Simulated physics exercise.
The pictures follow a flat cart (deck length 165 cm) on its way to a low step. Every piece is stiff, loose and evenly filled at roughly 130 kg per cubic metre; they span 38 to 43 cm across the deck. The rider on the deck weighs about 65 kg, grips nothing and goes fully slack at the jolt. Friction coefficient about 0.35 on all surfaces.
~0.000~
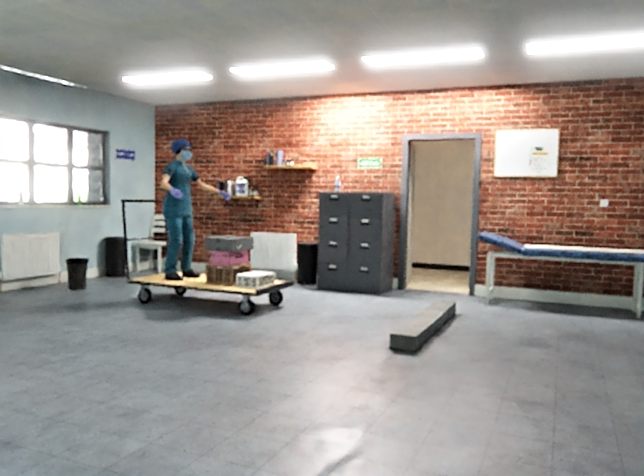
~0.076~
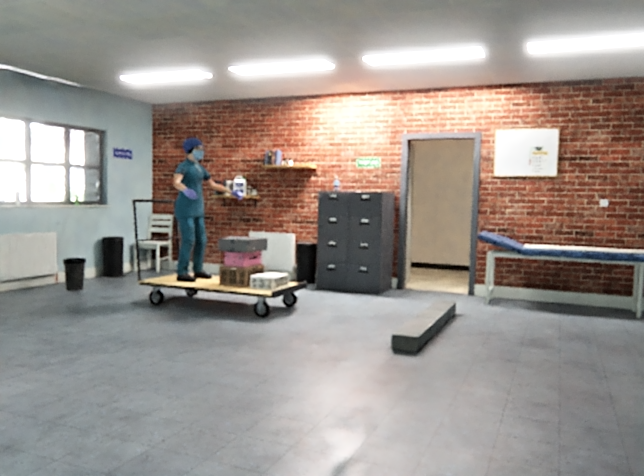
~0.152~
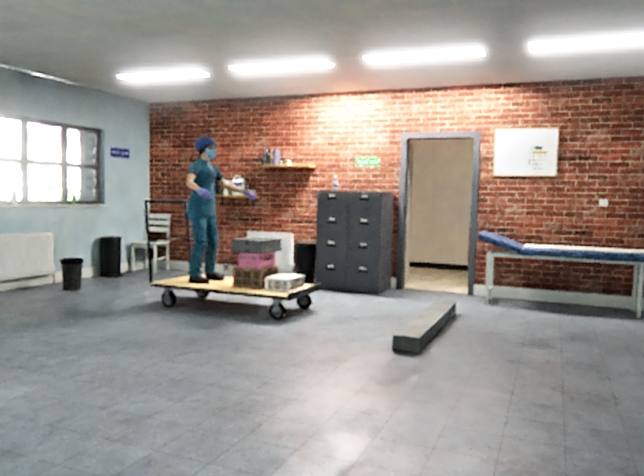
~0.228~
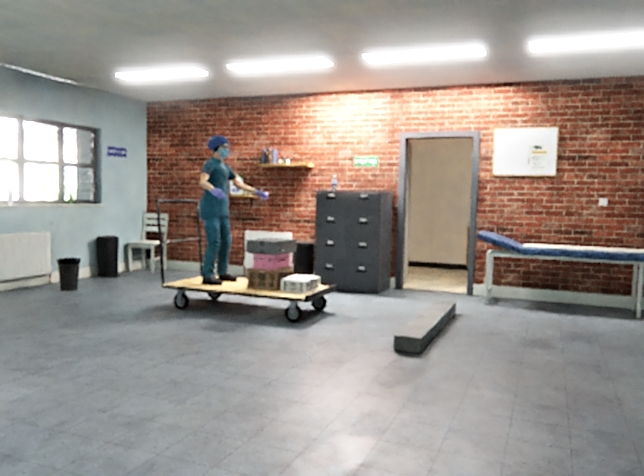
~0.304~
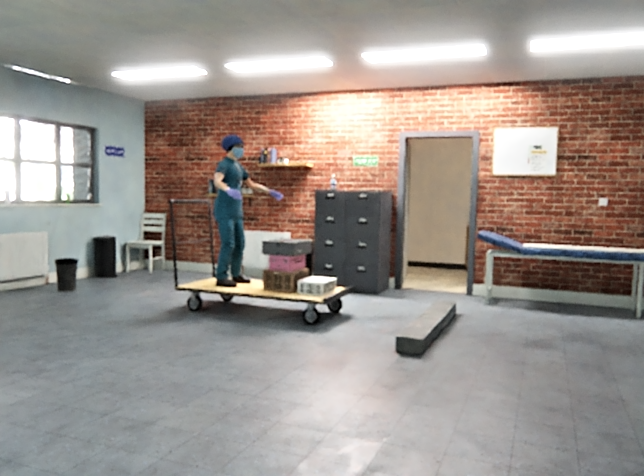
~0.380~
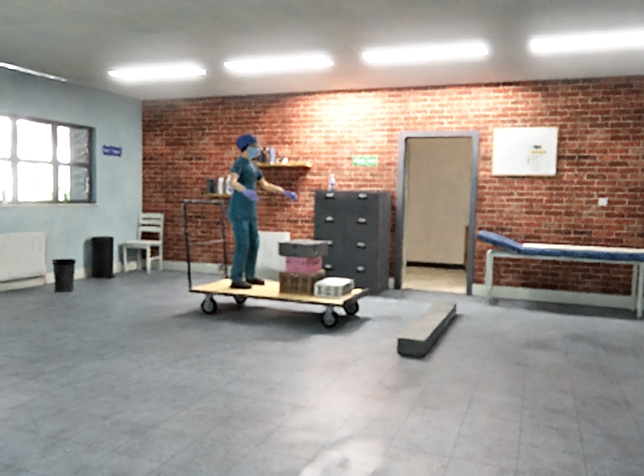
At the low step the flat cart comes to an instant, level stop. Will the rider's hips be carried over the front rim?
The rider's hips end beyond the front rim at this speed.
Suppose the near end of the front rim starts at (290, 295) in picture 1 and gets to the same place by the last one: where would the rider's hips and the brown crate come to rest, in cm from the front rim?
In that case hips 90 behind, brown 50 behind.
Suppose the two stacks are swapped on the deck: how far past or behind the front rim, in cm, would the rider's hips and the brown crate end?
In that case hips 20 past, brown 20 behind.
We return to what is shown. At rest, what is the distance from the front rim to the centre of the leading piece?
Some 140 cm past it.
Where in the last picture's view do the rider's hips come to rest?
At about (477, 325).
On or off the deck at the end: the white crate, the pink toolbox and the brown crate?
White on, pink off, brown on.
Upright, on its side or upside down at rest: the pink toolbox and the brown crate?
At rest: Pink upside down, brown upright.
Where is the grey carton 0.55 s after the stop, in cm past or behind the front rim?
About 65 cm past the rim.
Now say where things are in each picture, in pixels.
The first frame shows hips (178, 209), brown crate (229, 273), rim corner (256, 292); 161 cm short of the stop.
The second frame shows hips (190, 209), brown crate (242, 275), rim corner (272, 294); 143 cm short of the stop.
The third frame shows hips (202, 209), brown crate (256, 276), rim corner (289, 296); 125 cm short of the stop.
The fourth frame shows hips (215, 209), brown crate (270, 278), rim corner (306, 298); 106 cm short of the stop.
The fifth frame shows hips (229, 210), brown crate (286, 279), rim corner (324, 301); 88 cm short of the stop.
The sixth frame shows hips (243, 210), brown crate (302, 281), rim corner (344, 303); 70 cm short of the stop. Speed about 2.4 m/s.
After 0.67 s the deck stops.
After 1.22 s the rider's hips are 32 cm behind the rim, near (398, 253) in the last picture's view.
After 1.67 s the rider's hips are 25 cm past the rim, near (456, 301) in the last picture's view.
Final state at 3.7 s, past the rim, pink toolbox, grey carton and the rider's hips; behind it, brown crate and white crate.
